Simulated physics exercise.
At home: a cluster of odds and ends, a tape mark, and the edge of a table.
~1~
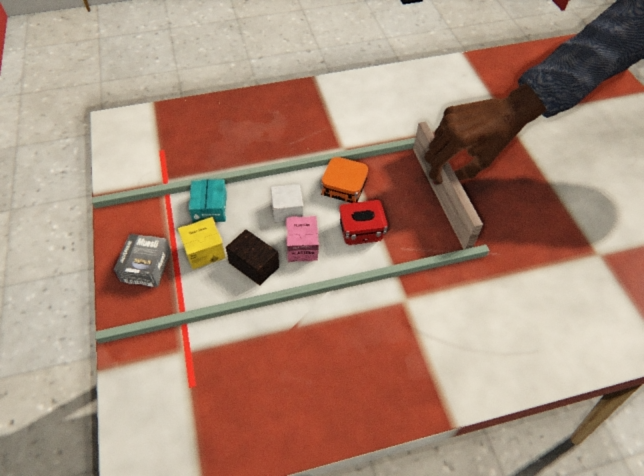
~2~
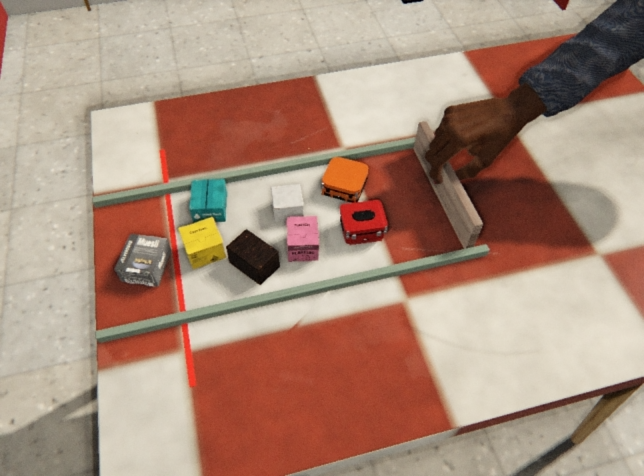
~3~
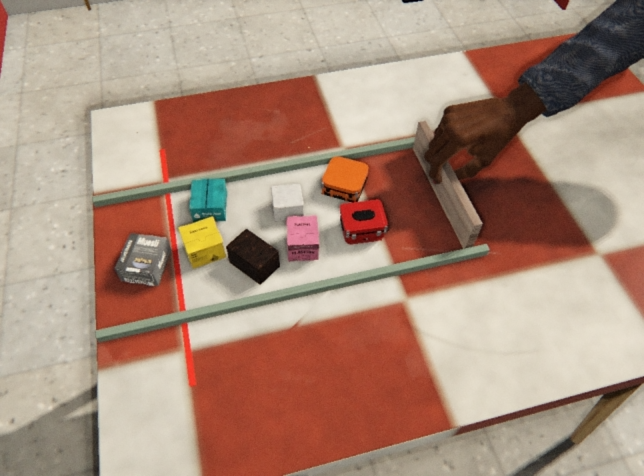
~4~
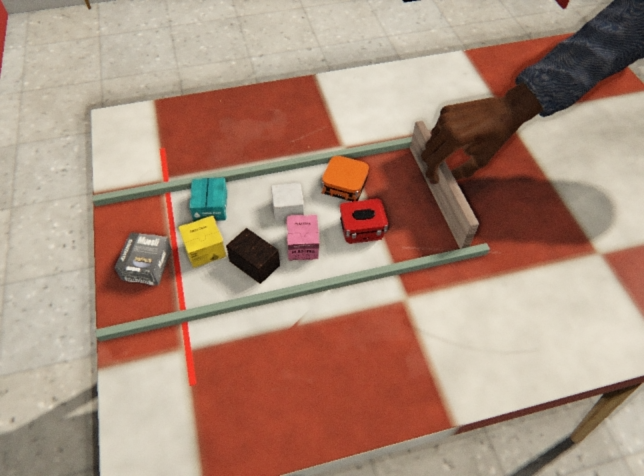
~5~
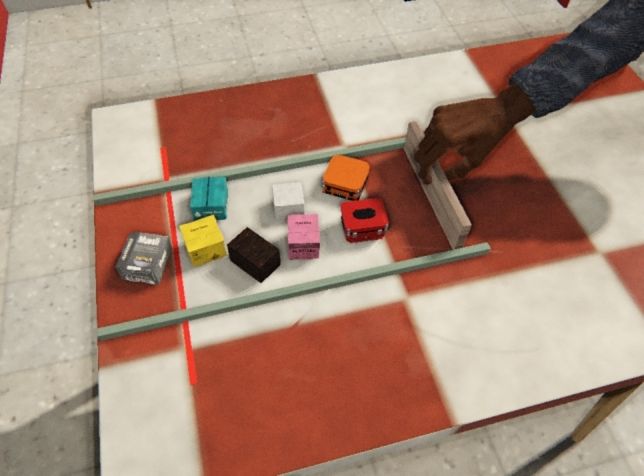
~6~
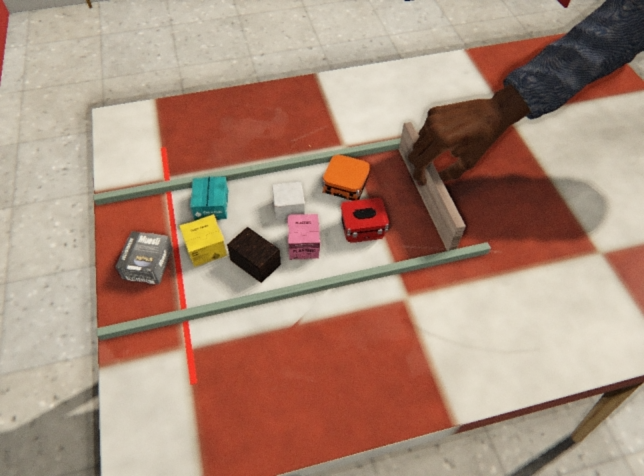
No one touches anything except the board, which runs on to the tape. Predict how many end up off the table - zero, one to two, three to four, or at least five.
It ends with three or four gone from the table.
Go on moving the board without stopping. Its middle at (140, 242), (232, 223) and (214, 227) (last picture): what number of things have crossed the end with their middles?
In order: 6, 0, 1.
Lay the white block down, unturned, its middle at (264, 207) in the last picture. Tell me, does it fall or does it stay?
Here it holds its spot.
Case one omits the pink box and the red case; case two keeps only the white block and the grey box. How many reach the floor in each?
You'd count 1 the first time and 1 the second time.
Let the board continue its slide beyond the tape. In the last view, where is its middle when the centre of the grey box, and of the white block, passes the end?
For the grey box, about (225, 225); for the white block, about (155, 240).
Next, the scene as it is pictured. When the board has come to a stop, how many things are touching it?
In contact: 2.
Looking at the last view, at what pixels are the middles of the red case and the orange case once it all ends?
Result: One about (154, 265), other about (151, 225).
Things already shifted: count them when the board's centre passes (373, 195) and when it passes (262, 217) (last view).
I count 2 first and 8 after.
Early on, none off yet; grey box at rest near (145, 257); yellow box at rest near (204, 241); turquoise box at rest near (210, 198).
A while later, none off yet; grey box travelled a little near (127, 262); yellow box travelled about its own width near (164, 242); turquoise box travelled about its own width near (174, 201).
Finally, the number that fall off is three or four; lost, black block, yellow box and grey box.
